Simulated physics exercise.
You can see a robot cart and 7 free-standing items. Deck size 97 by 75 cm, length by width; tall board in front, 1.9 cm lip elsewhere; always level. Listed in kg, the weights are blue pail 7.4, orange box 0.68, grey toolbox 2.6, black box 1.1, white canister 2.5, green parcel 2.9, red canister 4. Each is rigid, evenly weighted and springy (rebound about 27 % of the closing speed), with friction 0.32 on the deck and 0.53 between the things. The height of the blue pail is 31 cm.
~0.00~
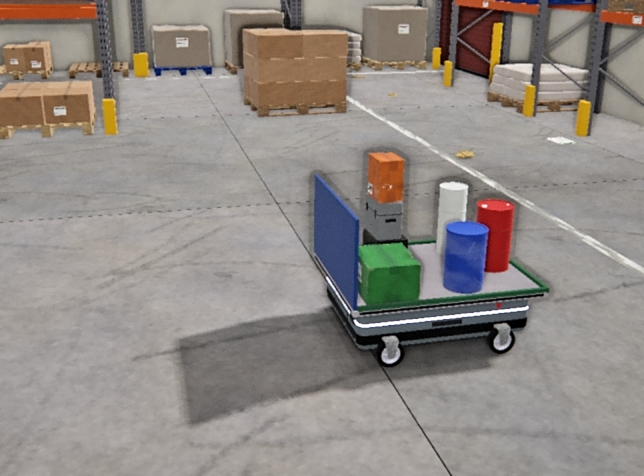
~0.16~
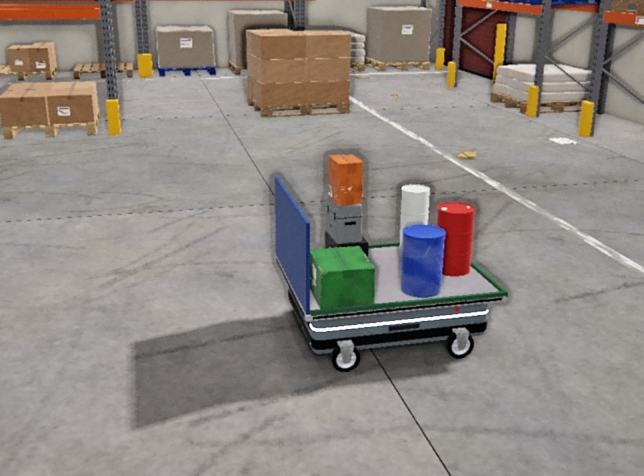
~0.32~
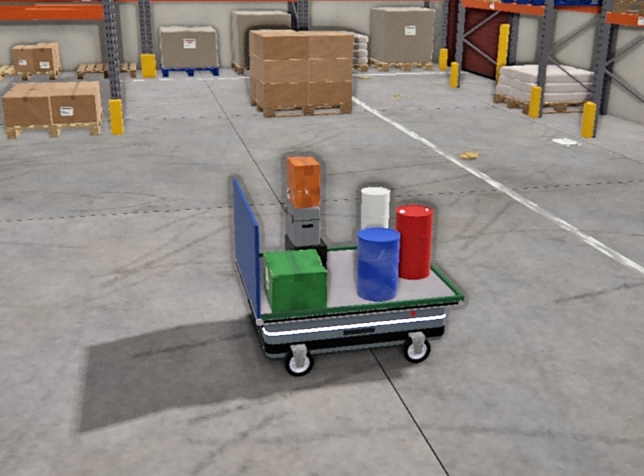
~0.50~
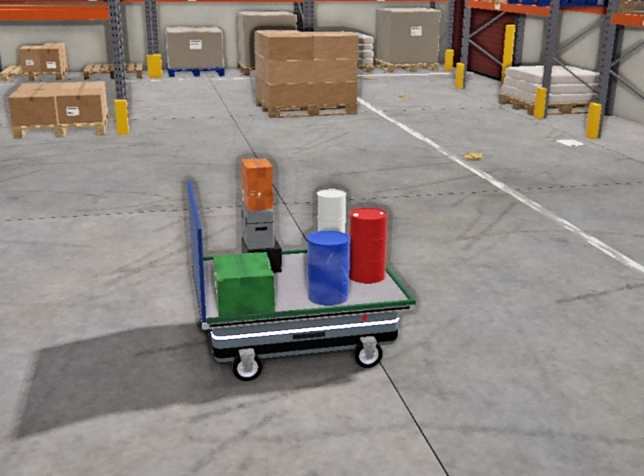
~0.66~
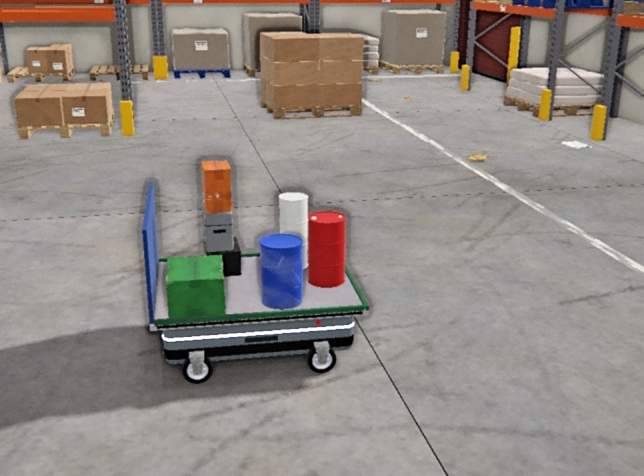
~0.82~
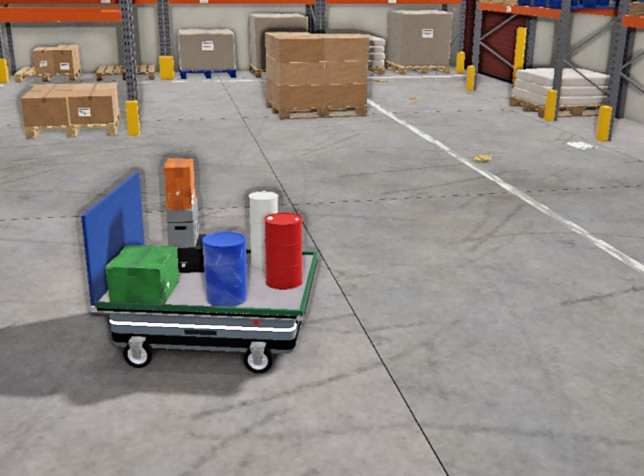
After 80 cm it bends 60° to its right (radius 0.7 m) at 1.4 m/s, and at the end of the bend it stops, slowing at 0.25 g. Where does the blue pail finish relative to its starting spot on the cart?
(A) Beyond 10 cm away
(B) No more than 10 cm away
No more than 10 cm away (B).
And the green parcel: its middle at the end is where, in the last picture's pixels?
Near (57, 205).
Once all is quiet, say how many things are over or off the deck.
In total, 0.
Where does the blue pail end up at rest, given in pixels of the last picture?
Around (76, 215).
By 0.92 s, 129 cm covered, turned 28°; blue pail 4 cm from its spot near (188, 265); orange box 16 cm from its spot; grey toolbox 13 cm from its spot.
By 1.02 s, 143 cm covered, turned 39°; blue pail 4 cm from its spot near (157, 257); orange box 22 cm from its spot; grey toolbox 18 cm from its spot.
By 1.22 s, 171 cm covered, turned 58°; blue pail 4 cm from its spot near (119, 239); orange box tilted 8°; grey toolbox 19 cm from its spot.
By 1.42 s, 197 cm covered, turned 60°; blue pail 4 cm from its spot near (96, 226); orange box 24 cm from its spot; grey toolbox 17 cm from its spot.
When it is over (2.3 s), not toppled but over 10 cm from the start, orange box, grey toolbox and black box; the other 4 within 10 cm of the start. End places, in pixels of the last picture, blue pail near (76, 215).
